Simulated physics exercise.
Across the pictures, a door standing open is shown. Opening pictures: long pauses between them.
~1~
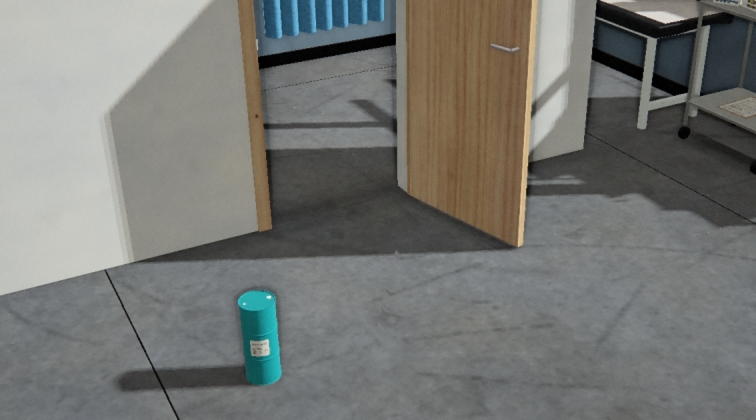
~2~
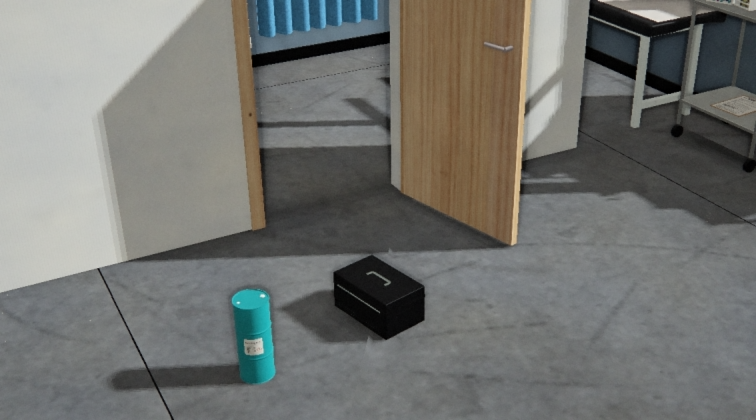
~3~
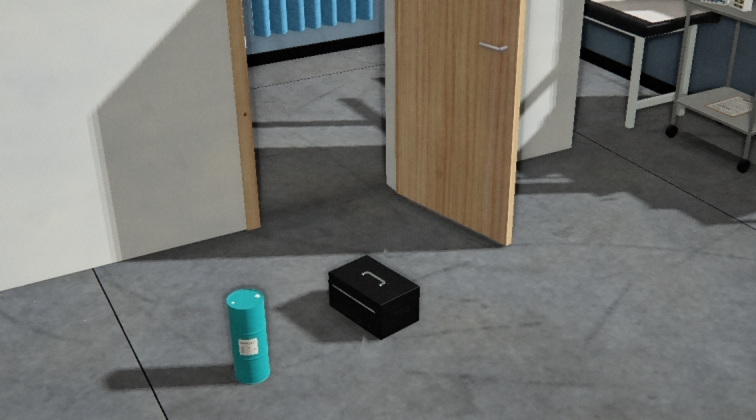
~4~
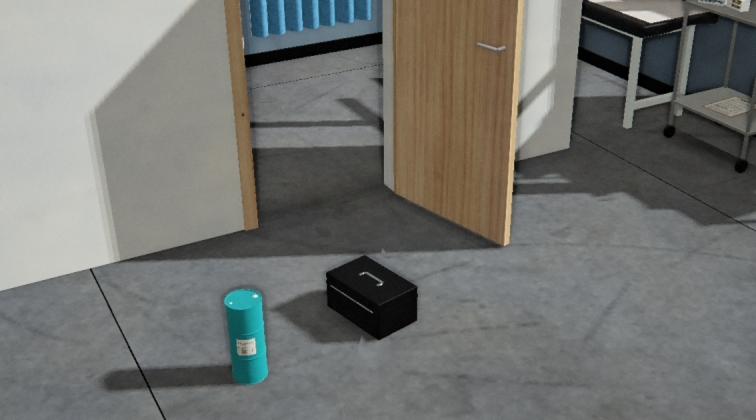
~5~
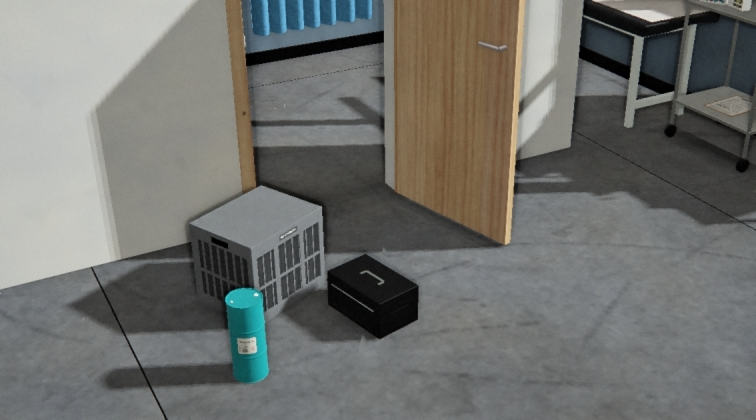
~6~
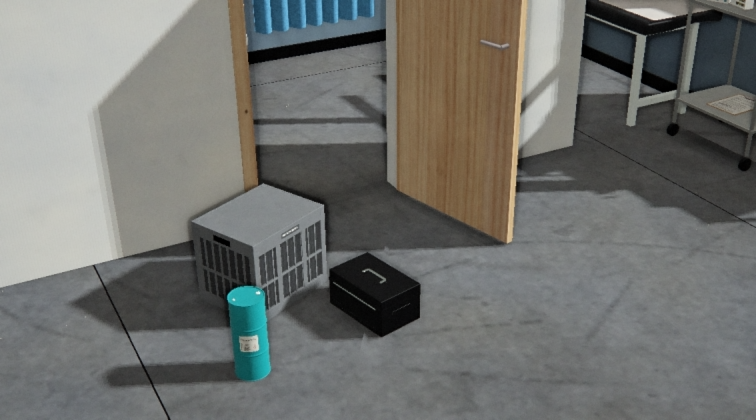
Room with a wide-open wooden door standing still, a black toolbox appearing beside a turquoise canister, then a grey chest appearing behind.
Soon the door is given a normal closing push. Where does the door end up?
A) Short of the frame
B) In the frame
In the frame (B).
Then, 0.60 s past the last view, open by 86°.
Then, 1.00 s past the last view, open by 60°.
Then, 1.30 s past the last view, open by 38°.
Then, 1.70 s past the last view, open by 8°.
Finally, open by 0°; all 3 still in place. Final places as the last picture's camera would see them, grey chest near (262, 252).
